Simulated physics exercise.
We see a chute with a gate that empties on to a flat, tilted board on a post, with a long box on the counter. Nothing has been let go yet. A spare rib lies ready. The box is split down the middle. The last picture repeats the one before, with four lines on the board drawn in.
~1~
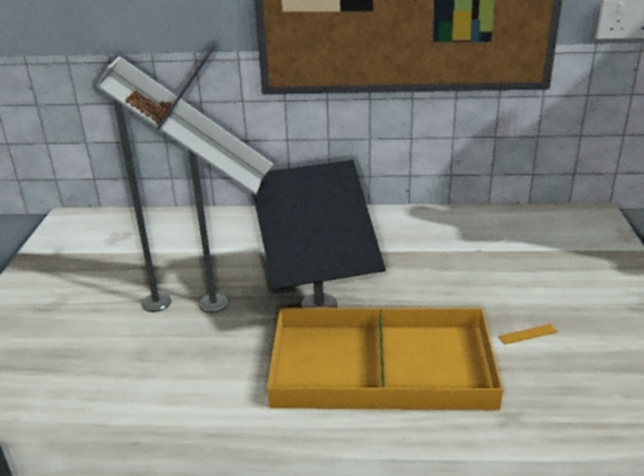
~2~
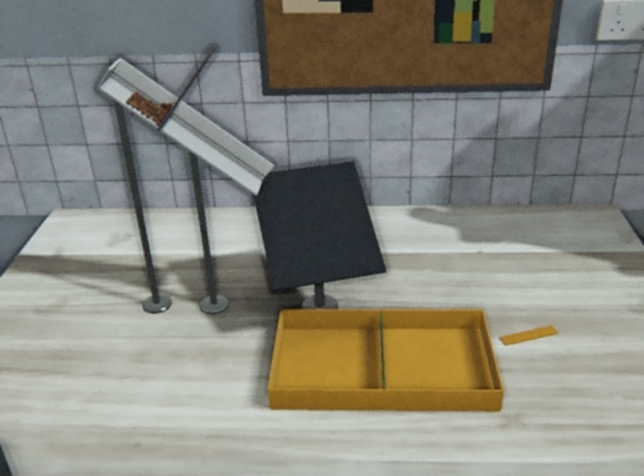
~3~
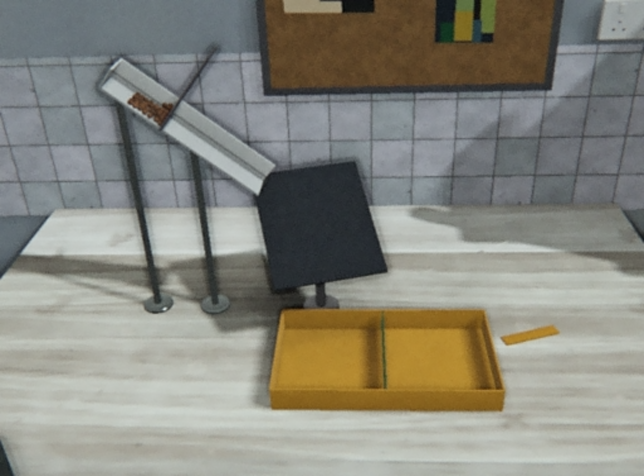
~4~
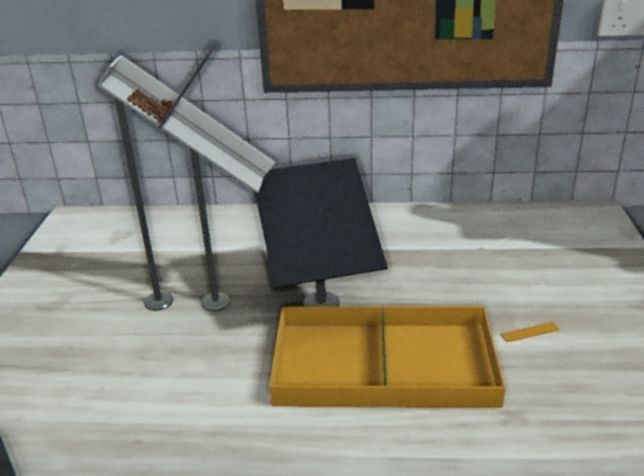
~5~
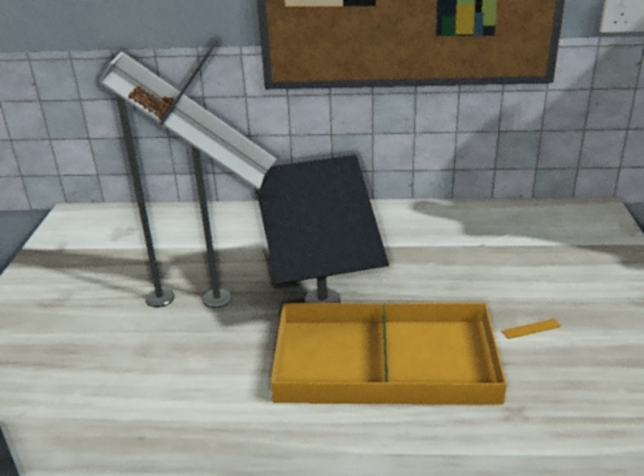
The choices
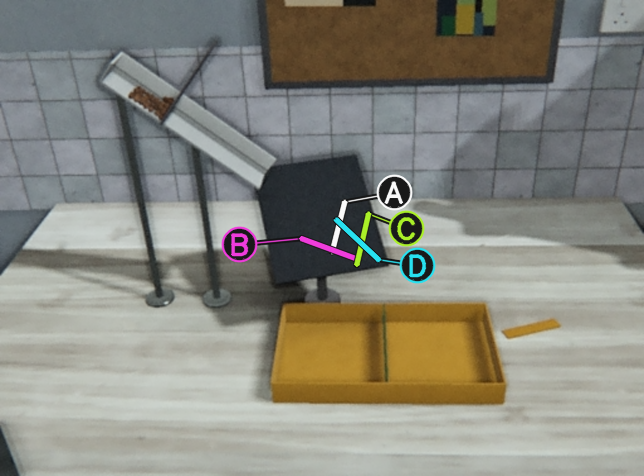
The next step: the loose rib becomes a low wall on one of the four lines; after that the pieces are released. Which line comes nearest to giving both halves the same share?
D beats the others.
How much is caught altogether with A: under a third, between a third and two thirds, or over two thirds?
Line A gives over two thirds.
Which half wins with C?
Left.
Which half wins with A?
The left half.
On the marked copy, line A from (344, 202) to (332, 251); line B from (301, 238) to (358, 259); line C from (368, 213) to (356, 264); line D from (336, 219) to (378, 259).
Choosing A, of what is caught, all but a few in the left half, only a few in the right.
Choosing B, of what is caught, a small share in the left half, all but a few in the right.
Choosing C, of what is caught, all but a few in the left half, only a few in the right.
Choosing D, of what is caught, close to a third in the left half, close to two thirds in the right.
